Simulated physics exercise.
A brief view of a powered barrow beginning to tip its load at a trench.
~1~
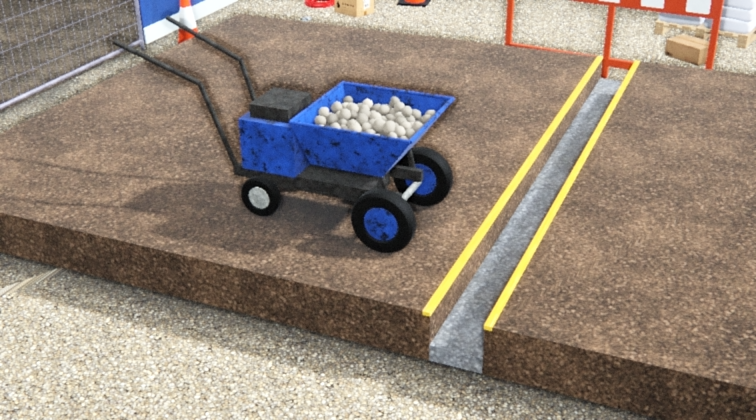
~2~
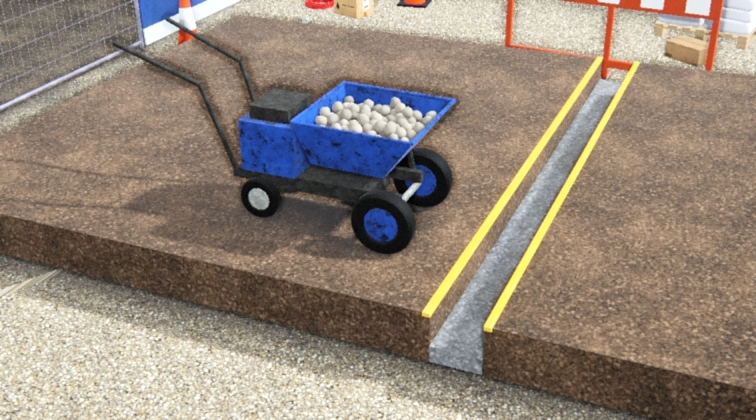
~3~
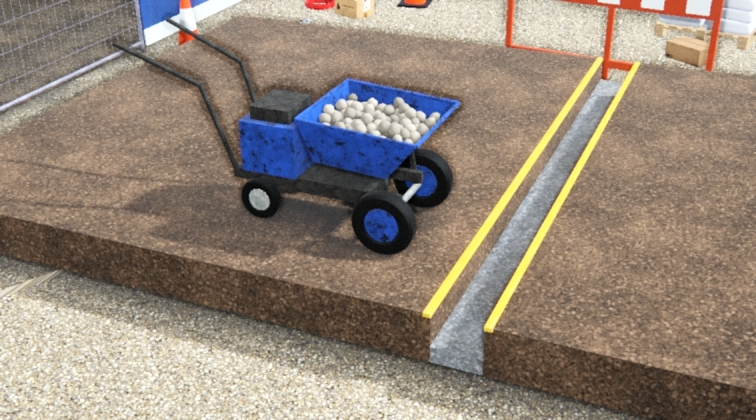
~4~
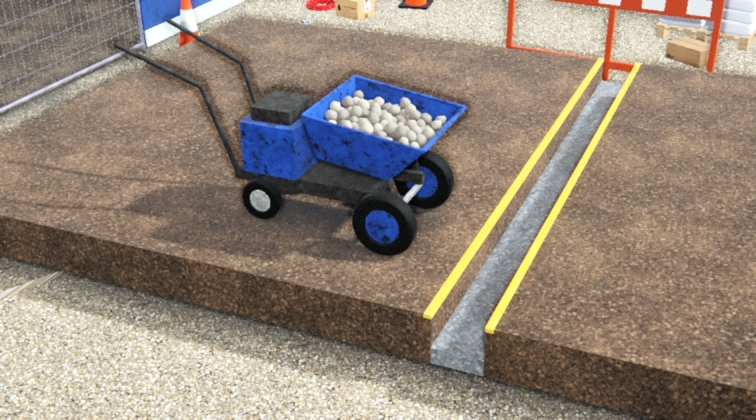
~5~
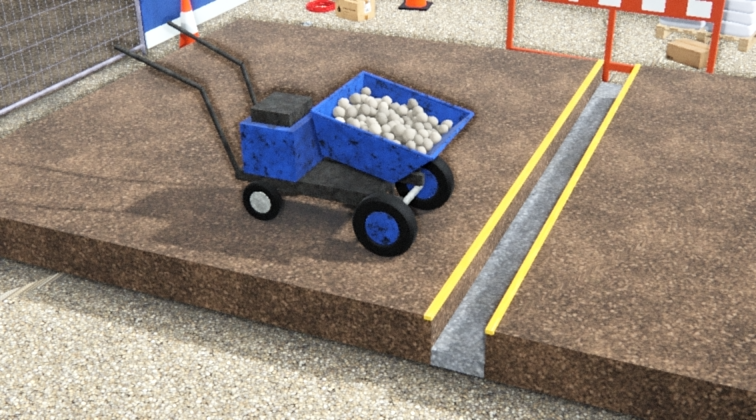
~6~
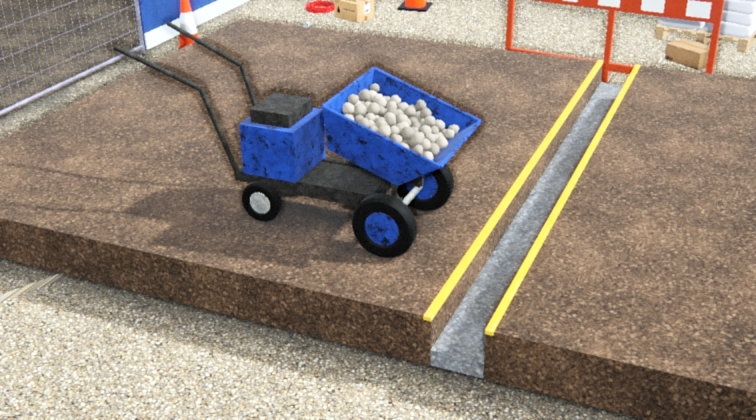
A blue powered barrow with black handles and blue-hubbed front wheels stands on a brown earth slab at a fenced work site, seen from above and to one side. Pale rounded pebbles fill its skip, and to the right a narrow grey trench runs between two yellow strips. The skip, level at first, tilts gradually forward to the right, its pebbles staying inside, while the camera stays still.
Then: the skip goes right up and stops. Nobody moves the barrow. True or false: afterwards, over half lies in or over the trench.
True.
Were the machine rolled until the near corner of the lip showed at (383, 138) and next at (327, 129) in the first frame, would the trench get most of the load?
To start, the greater share; after that, the lesser share.
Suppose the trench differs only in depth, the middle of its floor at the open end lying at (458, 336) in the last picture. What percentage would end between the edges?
Estimate: Approx. 60 per cent.
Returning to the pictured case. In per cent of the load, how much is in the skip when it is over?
It is some 0 percent.
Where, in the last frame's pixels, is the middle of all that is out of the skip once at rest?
Roughly at (514, 268), give or take.
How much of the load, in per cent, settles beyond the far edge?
About 25 %.
Just after the last frame, skip tipped steeply; every one in the skip.
A moment on, skip tipped right over; the larger part in the skip; roughly a quarter in or heaped over the trench; about a tenth beyond it; just a few falling.
Further on, skip tipped right over; about a tenth in the skip; roughly two thirds in or heaped over the trench; roughly a quarter beyond it.
When it is over, skip tipped right over; the larger part in or heaped over the trench; roughly a quarter beyond it.
